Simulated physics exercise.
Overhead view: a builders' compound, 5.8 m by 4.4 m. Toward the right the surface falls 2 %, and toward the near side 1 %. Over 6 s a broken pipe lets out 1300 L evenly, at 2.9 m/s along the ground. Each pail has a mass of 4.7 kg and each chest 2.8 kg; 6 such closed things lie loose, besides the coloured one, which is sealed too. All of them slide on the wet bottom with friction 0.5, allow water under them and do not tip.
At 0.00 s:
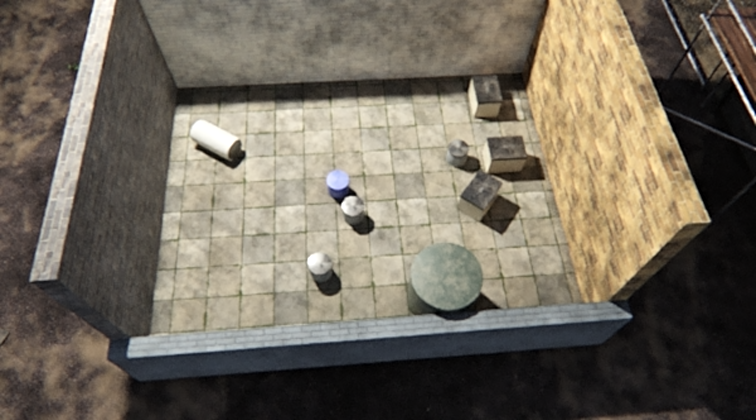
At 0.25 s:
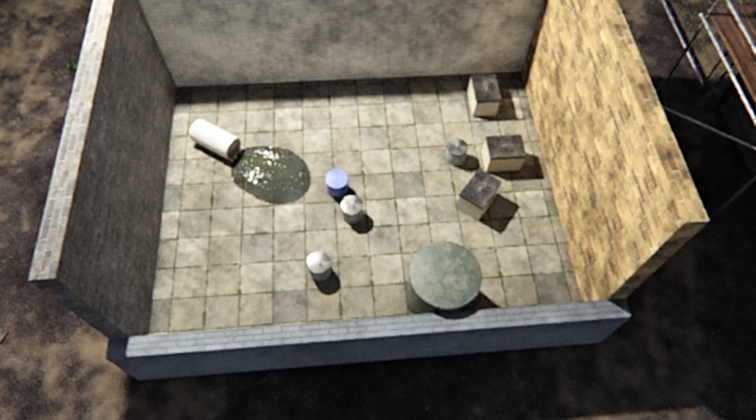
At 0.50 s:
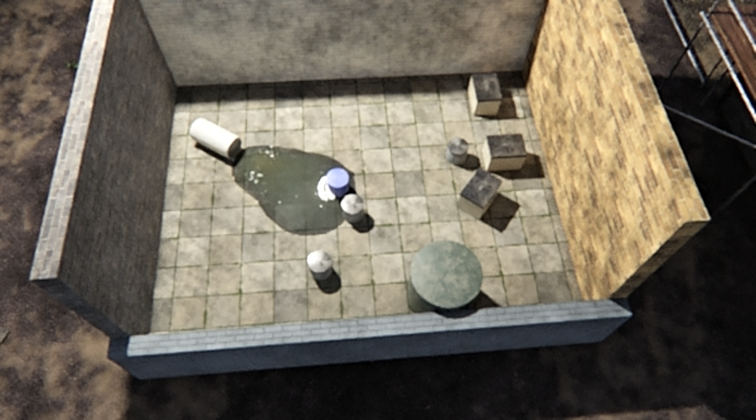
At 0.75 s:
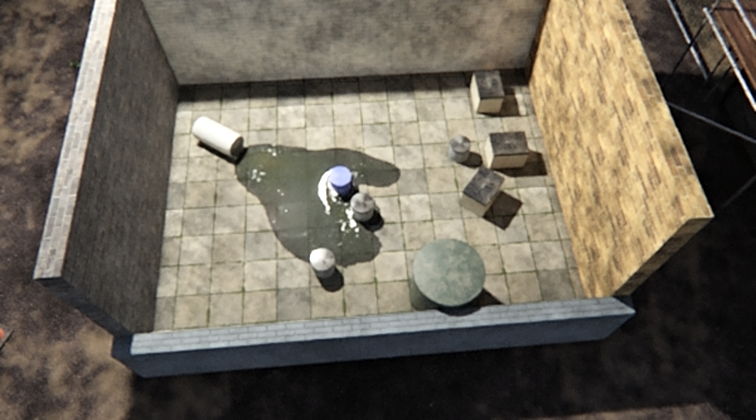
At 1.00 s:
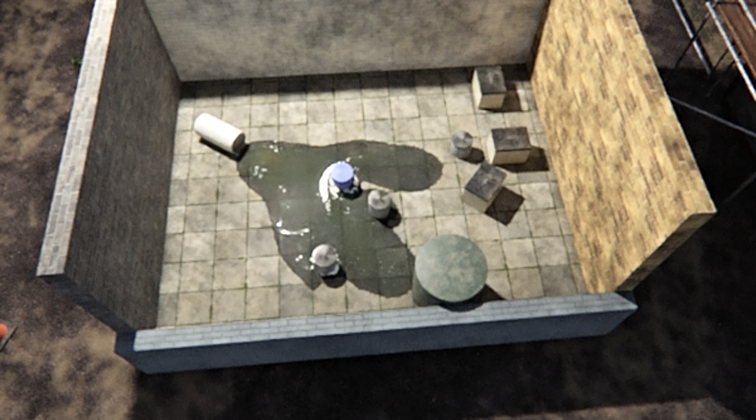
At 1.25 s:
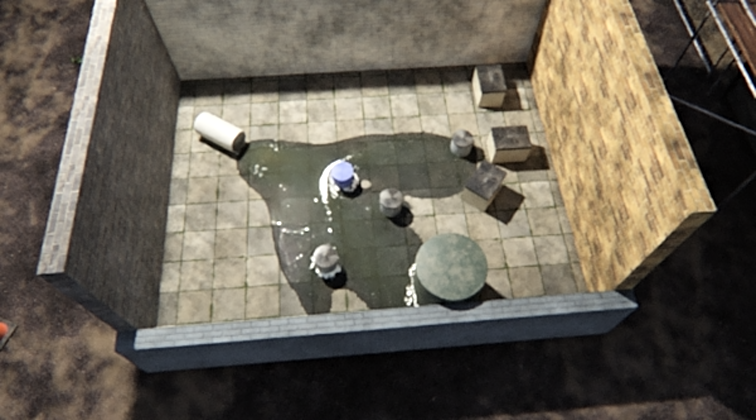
In a walled compound, pipe water spreads around a still blue pail and slides one container rightward.
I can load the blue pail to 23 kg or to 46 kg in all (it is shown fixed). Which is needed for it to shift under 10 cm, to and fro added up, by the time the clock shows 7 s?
Heavier required.
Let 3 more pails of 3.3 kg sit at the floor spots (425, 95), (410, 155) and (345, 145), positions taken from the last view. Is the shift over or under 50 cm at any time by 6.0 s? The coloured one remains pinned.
First stays within it, then exceeds it, then stays within it.
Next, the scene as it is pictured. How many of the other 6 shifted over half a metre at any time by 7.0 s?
6 of them.
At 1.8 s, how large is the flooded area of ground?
Roughly 9.0 m2 of it is wet.
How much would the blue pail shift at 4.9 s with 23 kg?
It would be some 60 cm from its spot.
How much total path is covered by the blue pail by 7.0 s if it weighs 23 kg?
Total path: Roughly 60 cm.
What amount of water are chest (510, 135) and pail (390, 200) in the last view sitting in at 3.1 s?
First about 3 cm, second about 3 cm.
After 1.8 s the blue pail would be 40 cm from its start with 23 kg and 0 cm from its start with 46 kg; 10 cm of water round it then.
After 3.1 s the blue pail would be 58 cm from its start with 23 kg and 0 cm from its start with 46 kg; 10 cm of water round it then.
After 4.9 s the blue pail would be 58 cm from its start with 23 kg and 0 cm from its start with 46 kg; 10 cm of water round it then.
After 7.0 s the blue pail would be 58 cm from its start with 23 kg and 0 cm from its start with 46 kg; 2 cm of water round it then.
